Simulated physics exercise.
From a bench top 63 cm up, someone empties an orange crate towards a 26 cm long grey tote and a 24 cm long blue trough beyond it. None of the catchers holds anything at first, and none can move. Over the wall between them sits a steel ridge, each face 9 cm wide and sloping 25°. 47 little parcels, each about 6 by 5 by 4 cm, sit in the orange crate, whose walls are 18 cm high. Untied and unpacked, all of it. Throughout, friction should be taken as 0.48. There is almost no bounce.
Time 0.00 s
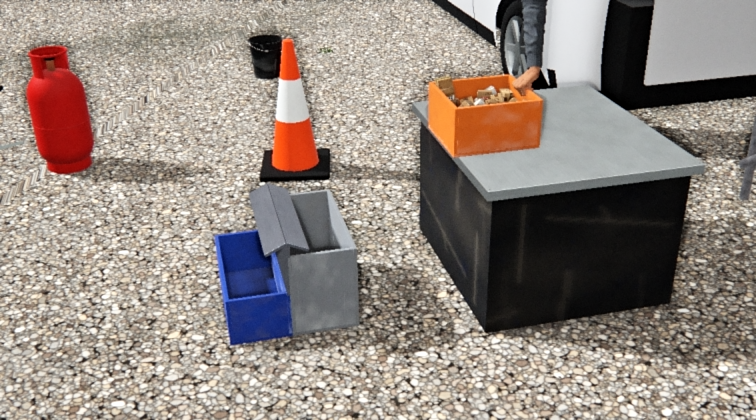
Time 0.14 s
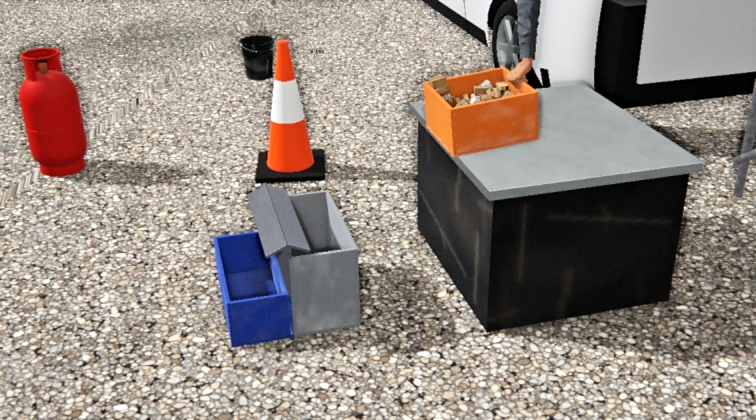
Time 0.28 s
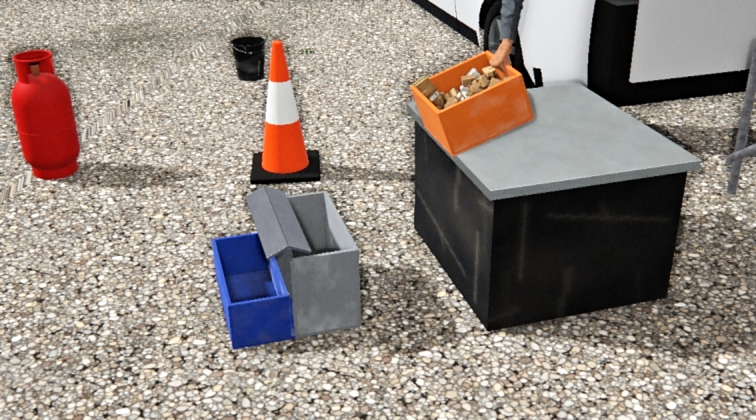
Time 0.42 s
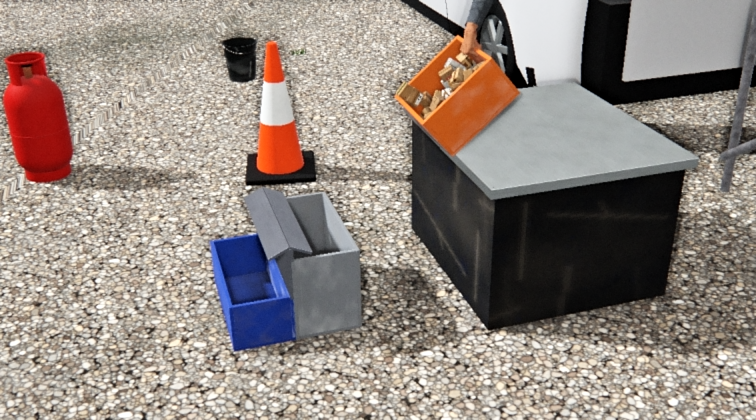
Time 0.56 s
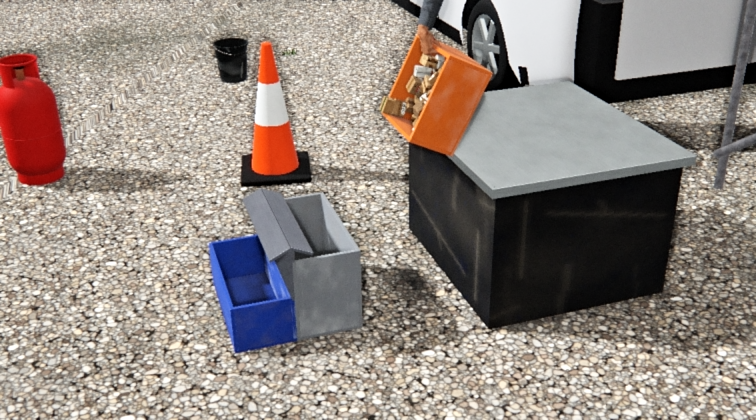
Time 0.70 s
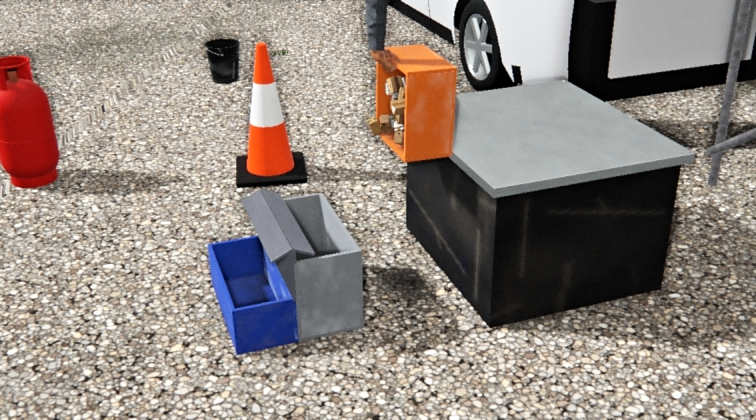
Orange crate of small pieces tilting steadily leftward onto its side at a bench edge, a person's hand guiding its far end.
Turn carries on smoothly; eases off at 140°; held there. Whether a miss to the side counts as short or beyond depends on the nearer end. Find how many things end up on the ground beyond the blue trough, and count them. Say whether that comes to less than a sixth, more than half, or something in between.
Less than a sixth.
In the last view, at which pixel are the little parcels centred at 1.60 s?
Look around pixel (369, 284).
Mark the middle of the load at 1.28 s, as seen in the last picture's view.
The centre sits near (369, 274).
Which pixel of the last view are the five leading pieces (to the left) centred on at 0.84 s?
Their mean place is near (367, 164).
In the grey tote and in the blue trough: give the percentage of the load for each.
Roughly 10 and 0 per cent.
After 0.84 s, tilt 111°; 37 still in the orange crate and 10 in the air.
After 1.02 s, tilt 132°; 21 still in the orange crate, 4 in the grey tote, 3 on the ground short of the grey tote and 19 in the air.
After 1.28 s, tilt 140°; 4 in the grey tote, 28 on the ground short of the grey tote and 15 in the air.
Final count (at 1.60 s), 4 in the grey tote and 43 on the ground short of the grey tote. Asked share, 0 of 47, 0 per cent.
